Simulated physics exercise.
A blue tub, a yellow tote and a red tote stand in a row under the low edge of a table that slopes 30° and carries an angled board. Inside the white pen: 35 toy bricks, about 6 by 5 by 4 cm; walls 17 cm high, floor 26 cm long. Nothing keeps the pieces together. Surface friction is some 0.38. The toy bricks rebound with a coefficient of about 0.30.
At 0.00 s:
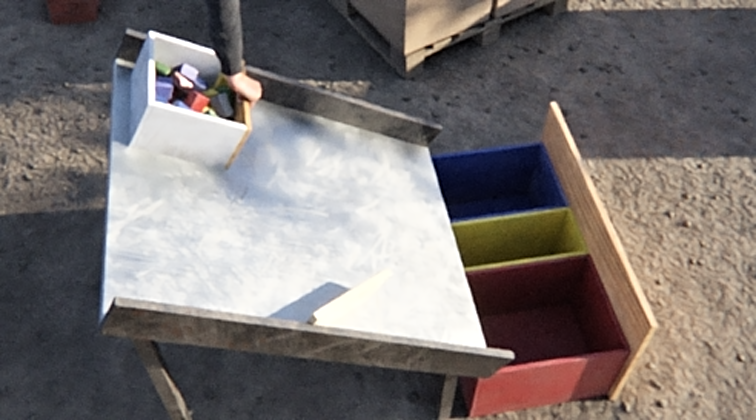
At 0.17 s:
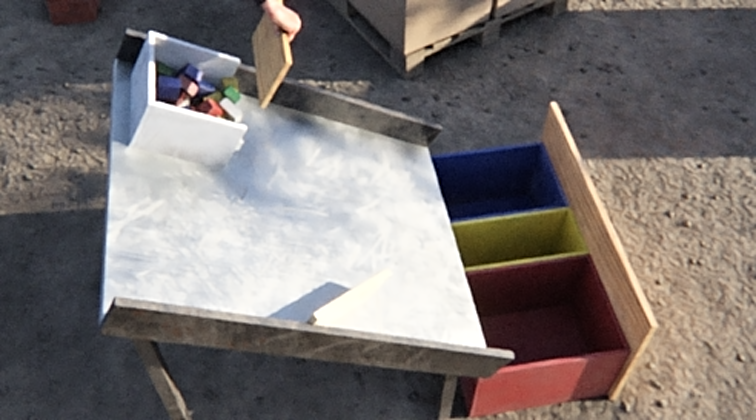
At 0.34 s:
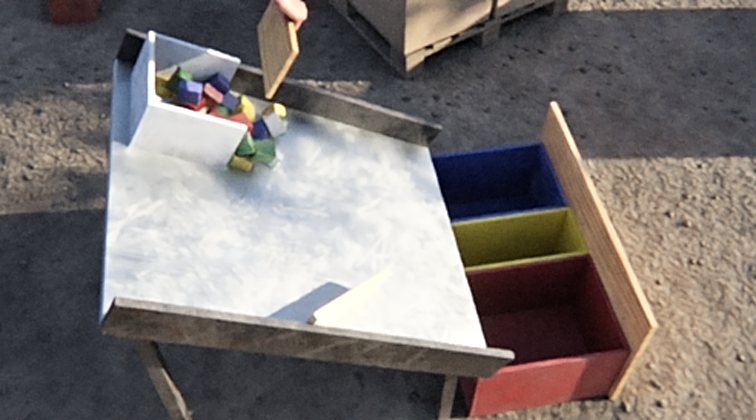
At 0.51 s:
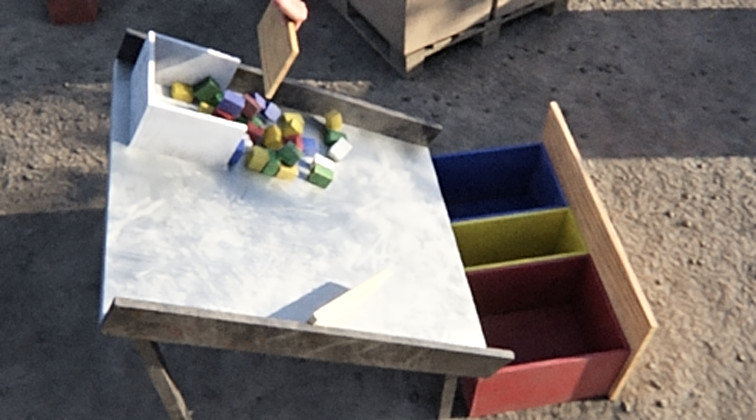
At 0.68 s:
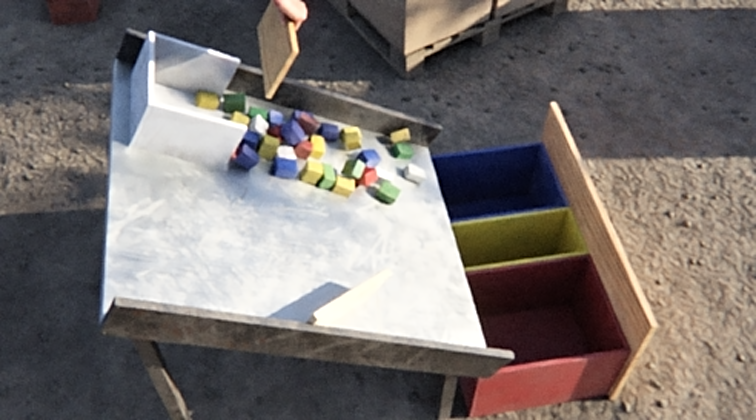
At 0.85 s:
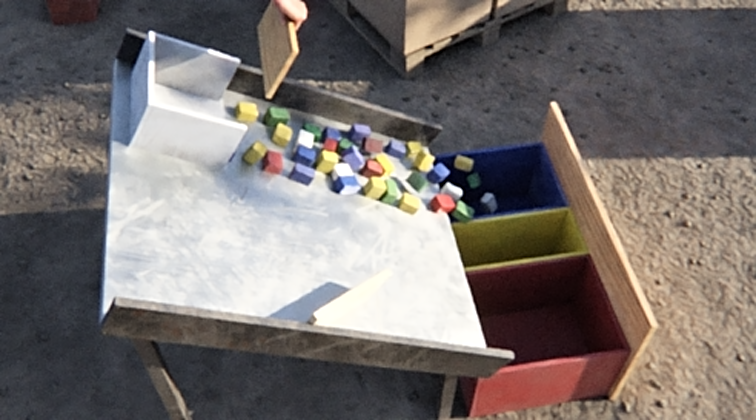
A hand at the top lifts a wooden panel off the open side of a white box of small coloured blocks, seen from above outdoors on sandy ground. The box sits at the upper left of a pale, sloping table with an angled strip, beside blue, yellow and red bins at right. The blocks slide out, spreading rightward across the table, and the first ones go over its edge above the blue bin.
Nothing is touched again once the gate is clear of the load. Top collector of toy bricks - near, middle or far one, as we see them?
Far.
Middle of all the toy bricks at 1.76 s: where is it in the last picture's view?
Somewhere around (518, 225) in pixels.
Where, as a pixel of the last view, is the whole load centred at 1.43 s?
Roughly at pixel (516, 225).
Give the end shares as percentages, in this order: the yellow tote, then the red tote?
Around 10 % in the first place and around 0 % in the second.
After 1.00 s, 11 in the blue tub, 21 on the slope and 3 in the air.
After 1.18 s, 19 in the blue tub, 1 in the yellow tote, 9 on the slope and 6 in the air.
After 1.43 s, 30 in the blue tub, 1 in the yellow tote, 1 on the slope and 3 in the air.
When it is over (at 1.76 s), 32 in the blue tub and 3 in the yellow tote.
